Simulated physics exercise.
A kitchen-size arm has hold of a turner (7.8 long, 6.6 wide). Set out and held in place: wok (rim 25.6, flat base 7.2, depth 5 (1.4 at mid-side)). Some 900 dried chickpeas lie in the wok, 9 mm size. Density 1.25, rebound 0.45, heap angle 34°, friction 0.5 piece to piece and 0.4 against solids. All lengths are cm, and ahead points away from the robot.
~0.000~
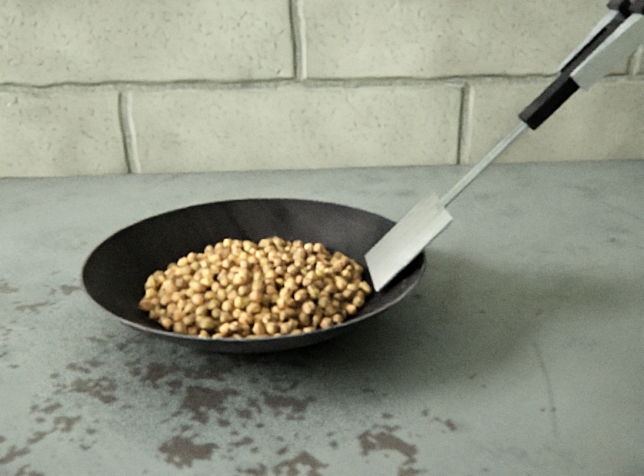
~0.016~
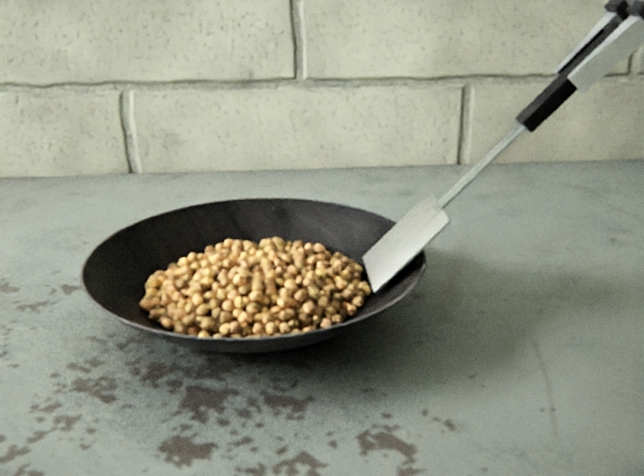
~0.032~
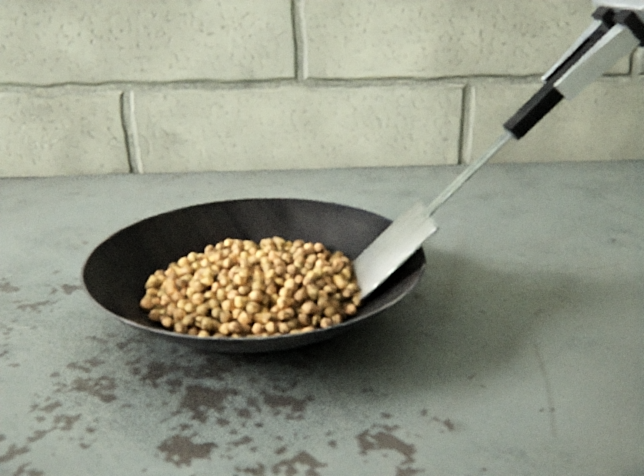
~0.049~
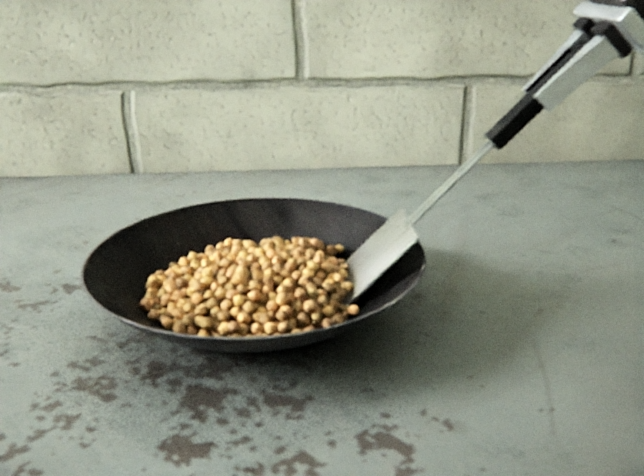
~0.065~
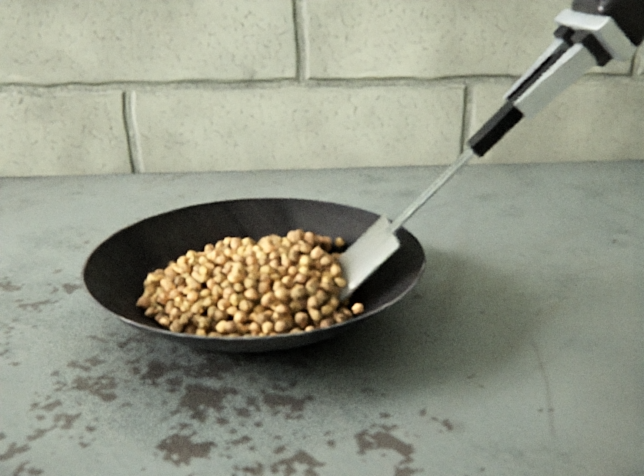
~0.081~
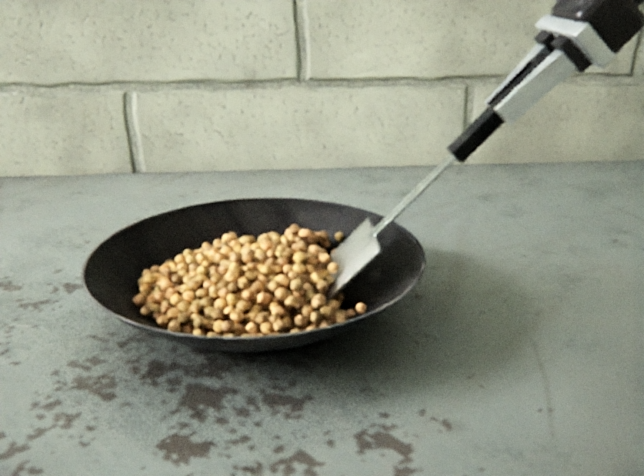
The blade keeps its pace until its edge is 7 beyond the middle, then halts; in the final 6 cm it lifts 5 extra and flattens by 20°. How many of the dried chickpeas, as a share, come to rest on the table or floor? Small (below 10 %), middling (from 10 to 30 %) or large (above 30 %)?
Answer: Middling; from 10 to 30 % of the dried chickpeas finish on the table or floor.
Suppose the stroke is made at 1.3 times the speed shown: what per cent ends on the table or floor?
About 25 per cent.
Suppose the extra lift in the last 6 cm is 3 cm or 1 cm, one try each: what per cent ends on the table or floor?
Some 20 and 15 per cent.
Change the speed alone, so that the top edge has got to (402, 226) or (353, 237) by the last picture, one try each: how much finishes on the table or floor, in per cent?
Some 5 and 25 per cent.
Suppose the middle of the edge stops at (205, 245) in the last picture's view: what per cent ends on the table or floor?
About 10 per cent.
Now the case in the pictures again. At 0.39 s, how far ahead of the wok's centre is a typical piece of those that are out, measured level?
Roughly 20 cm.
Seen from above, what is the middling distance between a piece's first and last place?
Roughly 4 cm.
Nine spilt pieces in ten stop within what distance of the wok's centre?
About 50 cm.
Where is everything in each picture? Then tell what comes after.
The first picture shows the turner top edge at (442, 204), sloping 46°; upper third of the load around (256, 276), from x 145 to 365, top at y 240; 900 in the wok.
The second picture shows the turner top edge at (440, 206), sloping 46°; upper third of the load around (256, 276), from x 145 to 365, top at y 240.
The third picture shows the turner top edge at (428, 213), sloping 46°; upper third of the load around (256, 276), from x 145 to 360, top at y 240.
The fourth picture shows the turner top edge at (410, 222), sloping 46°; upper third of the load around (258, 275), from x 145 to 355, top at y 240.
The fifth picture shows the turner top edge at (392, 229), sloping 46°; upper third of the load around (258, 272), from x 145 to 360, top at y 235.
The sixth picture shows the turner top edge at (374, 234), sloping 46°; upper third of the load around (252, 271), from x 140 to 360, top at y 230; 900 in the wok.
After 0.12 s, sloping 46°, highest piece 6 above the table; 900 in the wok.
After 0.17 s, sloping 38°, highest piece 7 above the table; 900 in the wok.
After 0.39 s, sloping 26°, highest piece 7 above the table; 744 in the wok, 74 on the table or floor, 82 on the blade or in flight.
After 1.44 s, sloping 26°, highest piece 5 above the table; 743 in the wok, 157 on the table or floor.
In the end, 743 in the wok, 157 on the table or floor. That is 17 % on the table or floor.
